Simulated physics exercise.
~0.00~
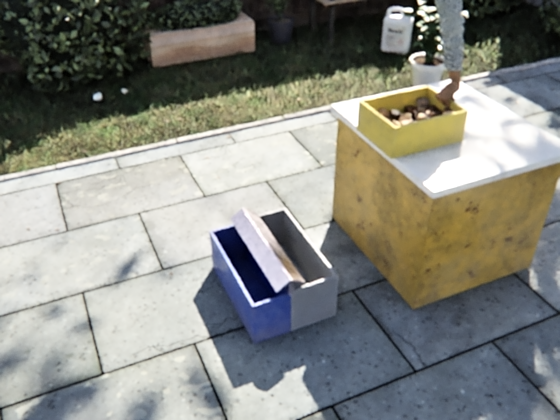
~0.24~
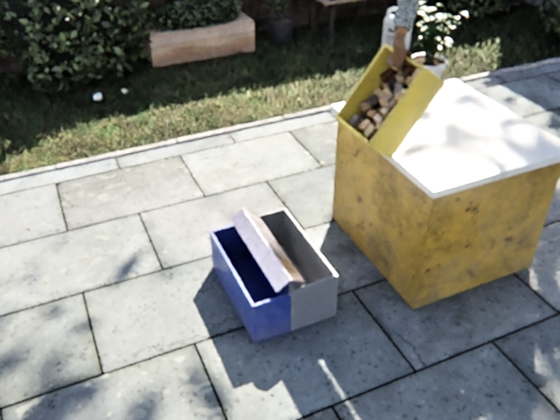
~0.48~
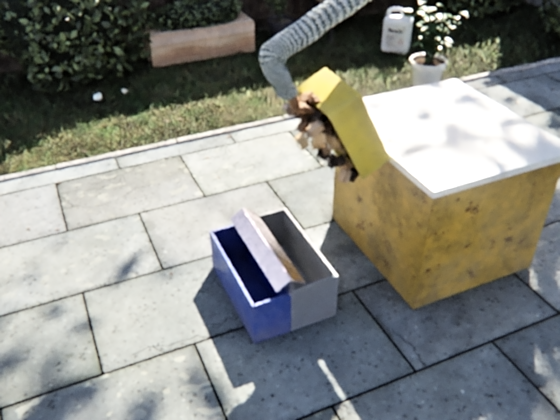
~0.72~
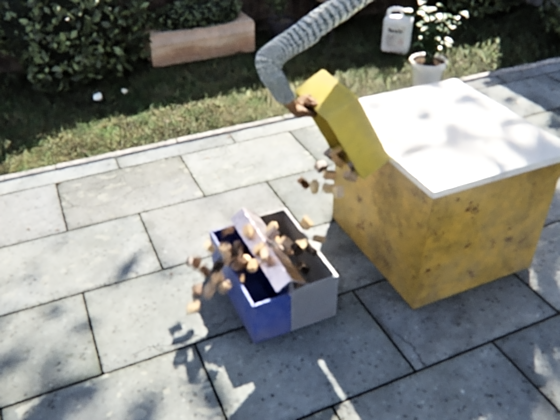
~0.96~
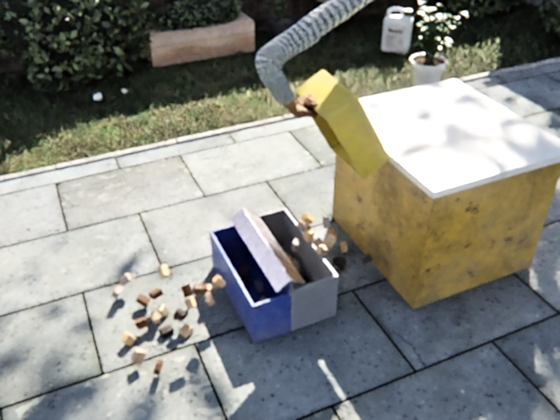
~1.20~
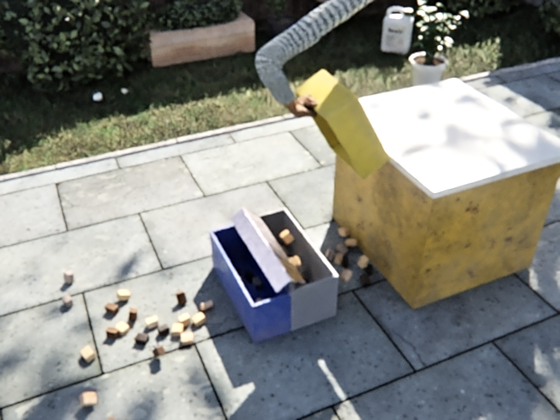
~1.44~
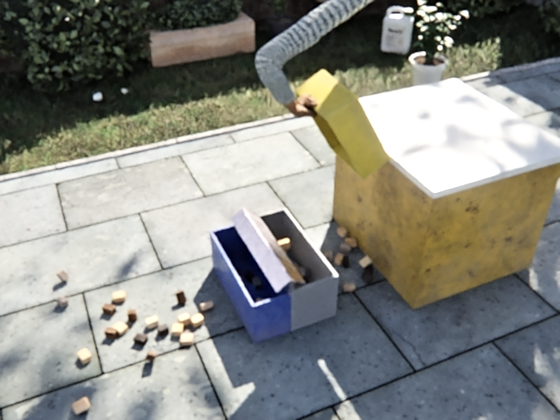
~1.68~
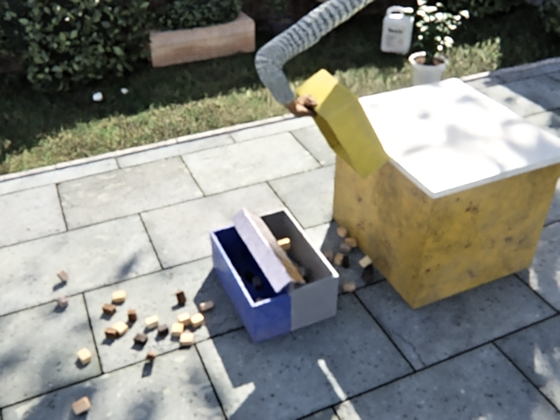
A yellow crate tips off the bench, spilling wooden blocks into the boxes and across the paving.
